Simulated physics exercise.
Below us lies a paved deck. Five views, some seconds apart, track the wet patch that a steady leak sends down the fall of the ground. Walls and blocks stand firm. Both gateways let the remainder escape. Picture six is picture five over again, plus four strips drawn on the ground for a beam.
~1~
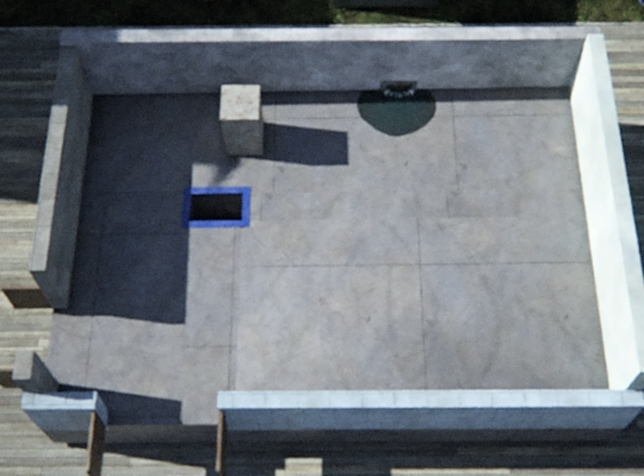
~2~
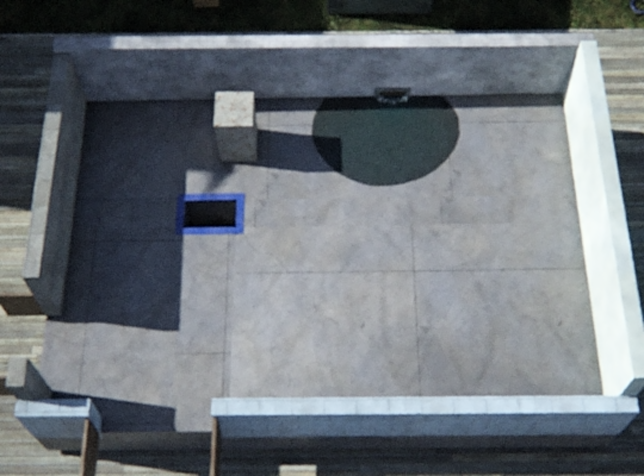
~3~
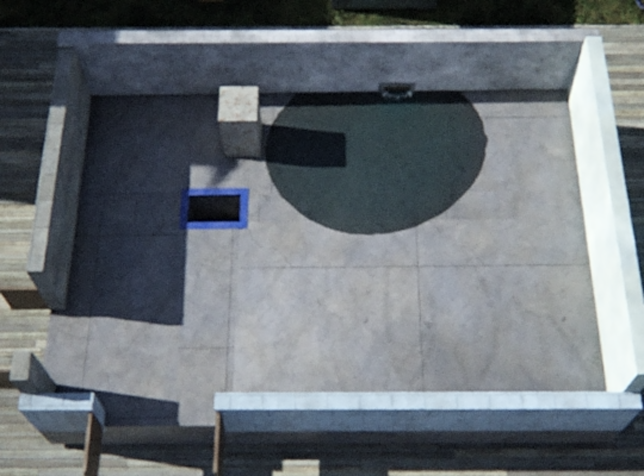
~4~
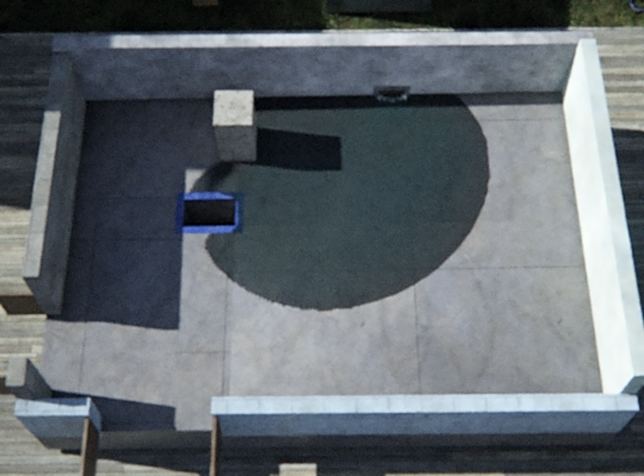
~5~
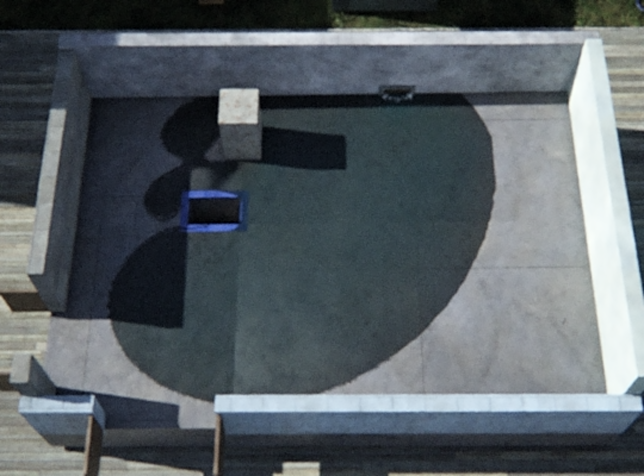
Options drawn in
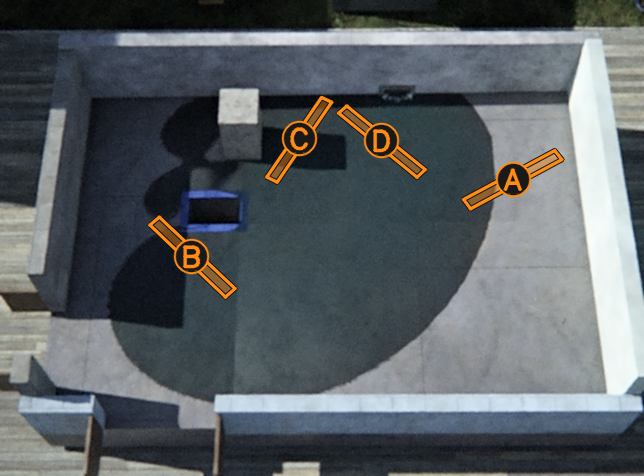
The clip opens on a walled paved deck seen from above, with a small dark wet patch beneath an outlet in the far wall. The patch widens into a broad rounded pool, reaches the blue-rimmed drain pit, then spreads around the square block and down toward the near wall.
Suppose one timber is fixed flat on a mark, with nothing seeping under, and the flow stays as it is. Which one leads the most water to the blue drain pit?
The best position is B.
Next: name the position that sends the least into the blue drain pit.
D.
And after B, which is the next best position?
Here it is position A.
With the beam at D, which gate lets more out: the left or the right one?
The left gate.
In orange, A from (467, 204) to (558, 155); B from (154, 221) to (230, 292); C from (271, 179) to (326, 99); D from (342, 109) to (421, 173).
Choosing A, about 21 % of the stream goes into the blue drain pit, about 79 % out by the gates.
Choosing B, about 31 % of the stream goes into the blue drain pit, about 69 % out by the gates.
Choosing C, about 12 % of the stream goes into the blue drain pit, about 88 % out by the gates.
Choosing D, about 8 % of the stream goes into the blue drain pit, about 92 % out by the gates.
